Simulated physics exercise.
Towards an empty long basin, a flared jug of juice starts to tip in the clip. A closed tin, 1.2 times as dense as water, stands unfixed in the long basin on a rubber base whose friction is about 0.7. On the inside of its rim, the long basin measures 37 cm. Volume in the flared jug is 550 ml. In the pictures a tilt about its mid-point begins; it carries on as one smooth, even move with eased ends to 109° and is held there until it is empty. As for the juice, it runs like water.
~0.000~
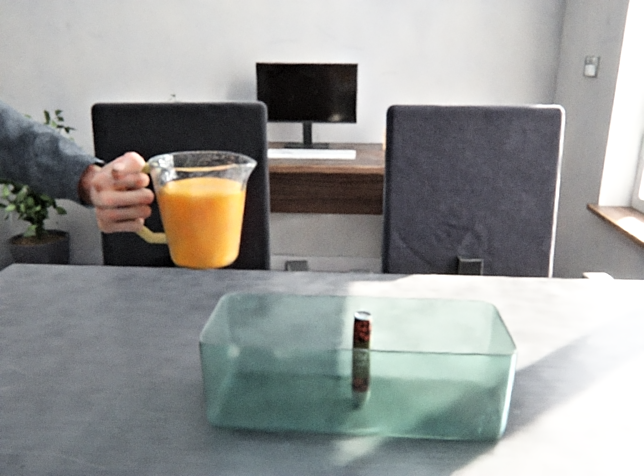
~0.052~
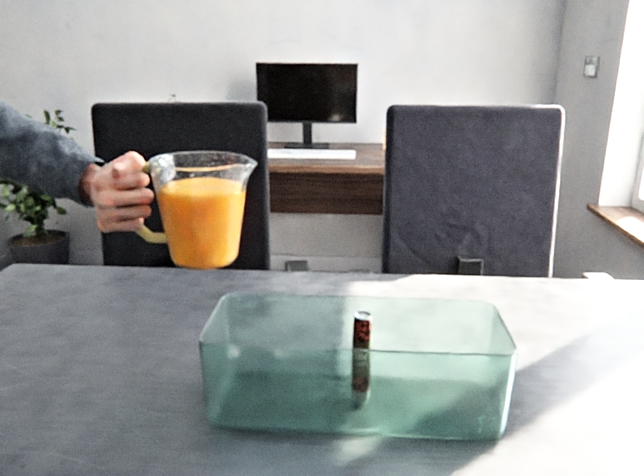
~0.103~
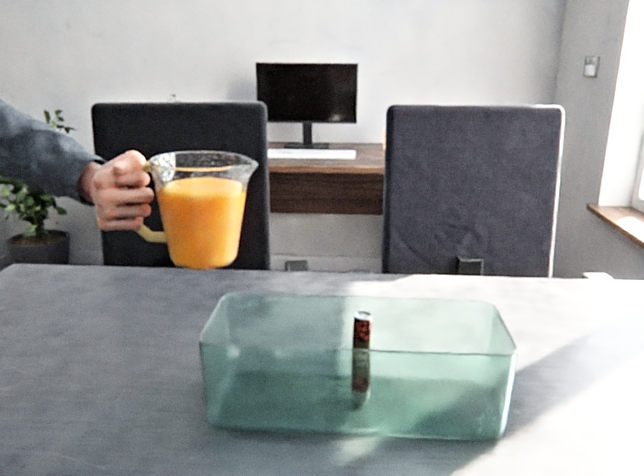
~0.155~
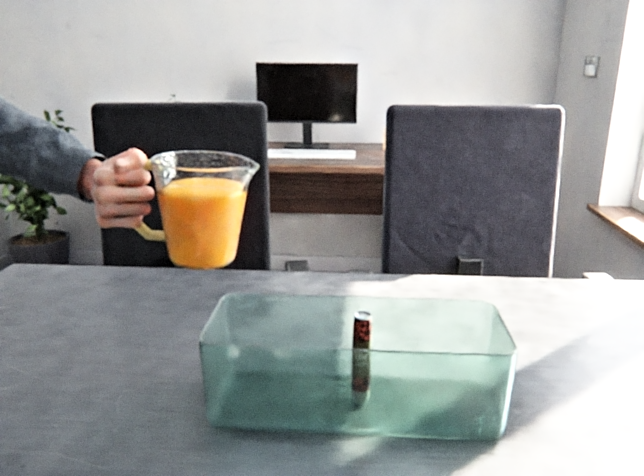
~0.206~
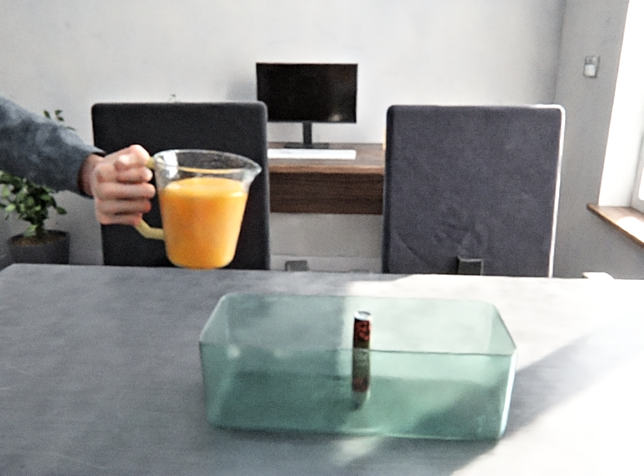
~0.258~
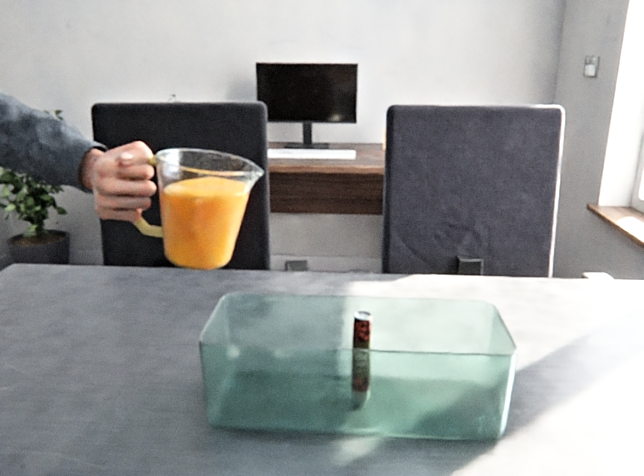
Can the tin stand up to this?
It's going to stay vertical.
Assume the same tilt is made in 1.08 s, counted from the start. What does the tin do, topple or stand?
The tin stays on its base.
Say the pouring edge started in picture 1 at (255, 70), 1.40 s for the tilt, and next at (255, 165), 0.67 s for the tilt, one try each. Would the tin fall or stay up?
Try 1: Tipped over; try 2: Still standing.
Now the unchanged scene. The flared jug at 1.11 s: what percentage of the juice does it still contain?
Some 24 per cent.
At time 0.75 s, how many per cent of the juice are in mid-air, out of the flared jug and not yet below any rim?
Roughly 12 percent.
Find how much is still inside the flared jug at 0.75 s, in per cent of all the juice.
Roughly 88 per cent.
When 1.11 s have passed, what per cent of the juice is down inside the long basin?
That comes to about 56 percent.
Then, 0.75 s in, the tilt is 61° and 87 per cent is still to pour; the tin stands where it began.
Then, 1.11 s in, the tilt is 98° and 25 per cent is still to pour; the tin stands where it began.
Then, 1.49 s in, the tilt is 109° and 0 per cent is still to pour; the tin stands where it began.
Then, 1.90 s in, the tilt is 109° and 0 per cent is still to pour; the tin stands where it began.
Finally, the tin stands where it began.
